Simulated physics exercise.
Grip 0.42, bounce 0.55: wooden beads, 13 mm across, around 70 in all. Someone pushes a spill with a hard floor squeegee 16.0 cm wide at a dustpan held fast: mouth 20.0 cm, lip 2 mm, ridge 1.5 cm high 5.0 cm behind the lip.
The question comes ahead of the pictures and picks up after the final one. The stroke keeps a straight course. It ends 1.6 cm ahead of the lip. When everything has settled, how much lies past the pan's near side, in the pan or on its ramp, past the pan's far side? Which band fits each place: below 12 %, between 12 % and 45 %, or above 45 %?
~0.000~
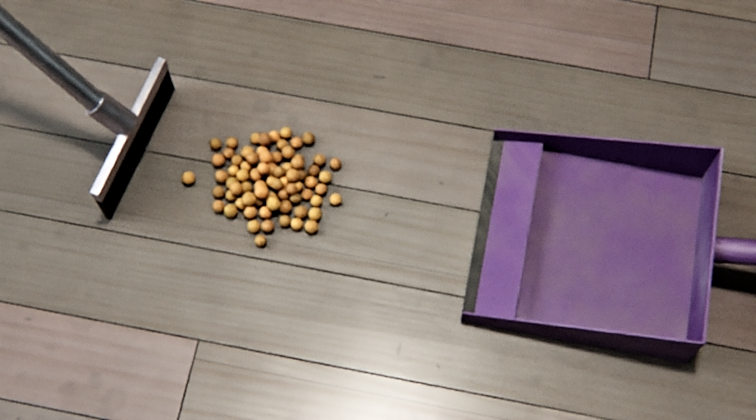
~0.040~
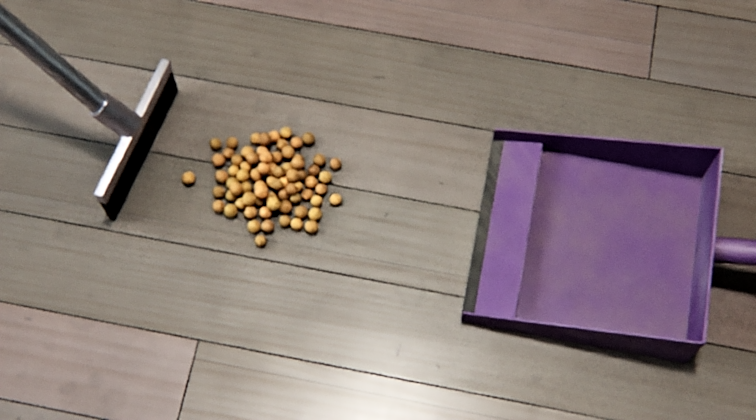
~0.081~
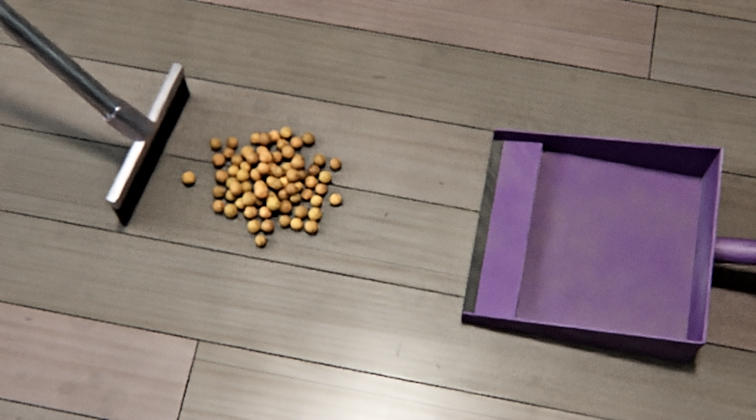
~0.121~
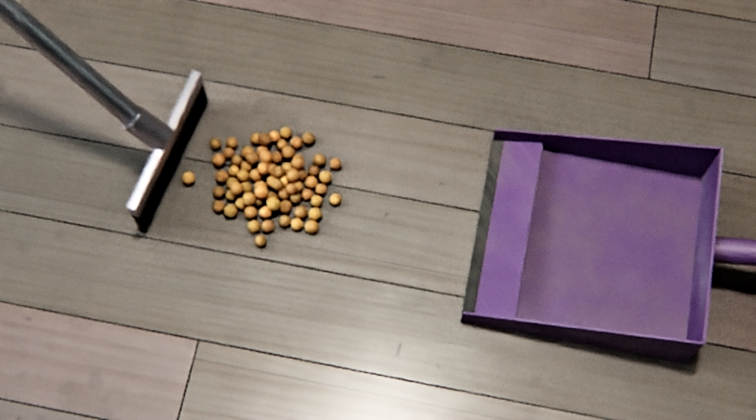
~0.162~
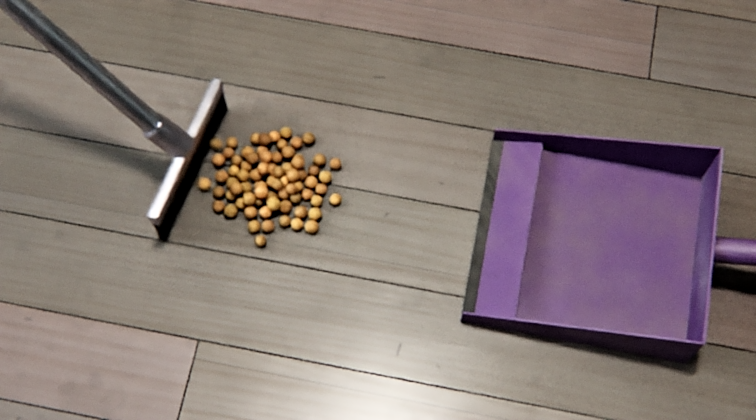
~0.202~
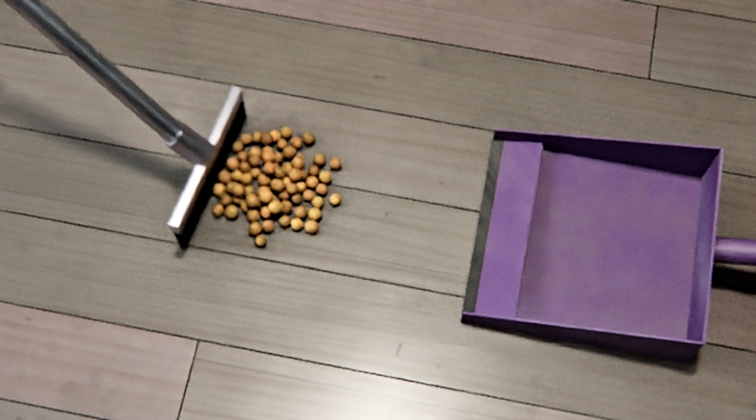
Bands: Near side between 12 % and 45 %; pan between 12 % and 45 %; far side below 12 %.
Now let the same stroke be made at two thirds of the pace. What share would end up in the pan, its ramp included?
Share: Close to 20 %.
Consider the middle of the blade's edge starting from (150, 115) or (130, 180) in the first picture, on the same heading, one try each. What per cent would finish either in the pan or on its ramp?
About 20 and 20 per cent.
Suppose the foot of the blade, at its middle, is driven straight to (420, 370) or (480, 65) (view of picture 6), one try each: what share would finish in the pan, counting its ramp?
Some 10 and 0 per cent.
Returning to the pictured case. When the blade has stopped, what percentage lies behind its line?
Roughly 20 percent of it.
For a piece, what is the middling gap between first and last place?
Around 22 centimetres.
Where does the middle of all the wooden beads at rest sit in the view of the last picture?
Roughly pixel (471, 250).
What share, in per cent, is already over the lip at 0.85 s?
It's near 30 percent at that moment.
Then, at 0.43 s, middle of the blade 15 cm from the lip; 0 % over the lip, far side 5 %, near side 5 %.
After 0.58 s, middle of the blade 7 cm from the lip; 0 % over the lip, far side 5 %, near side 15 %.
After 0.85 s, middle of the blade 3 cm from the lip; 30 % over the lip, far side 5 %, near side 20 %.
By 1.5 s all is still; near side 20 %, pan 25 %, far side 5 %, in front of the lip or behind the blade 50 %.
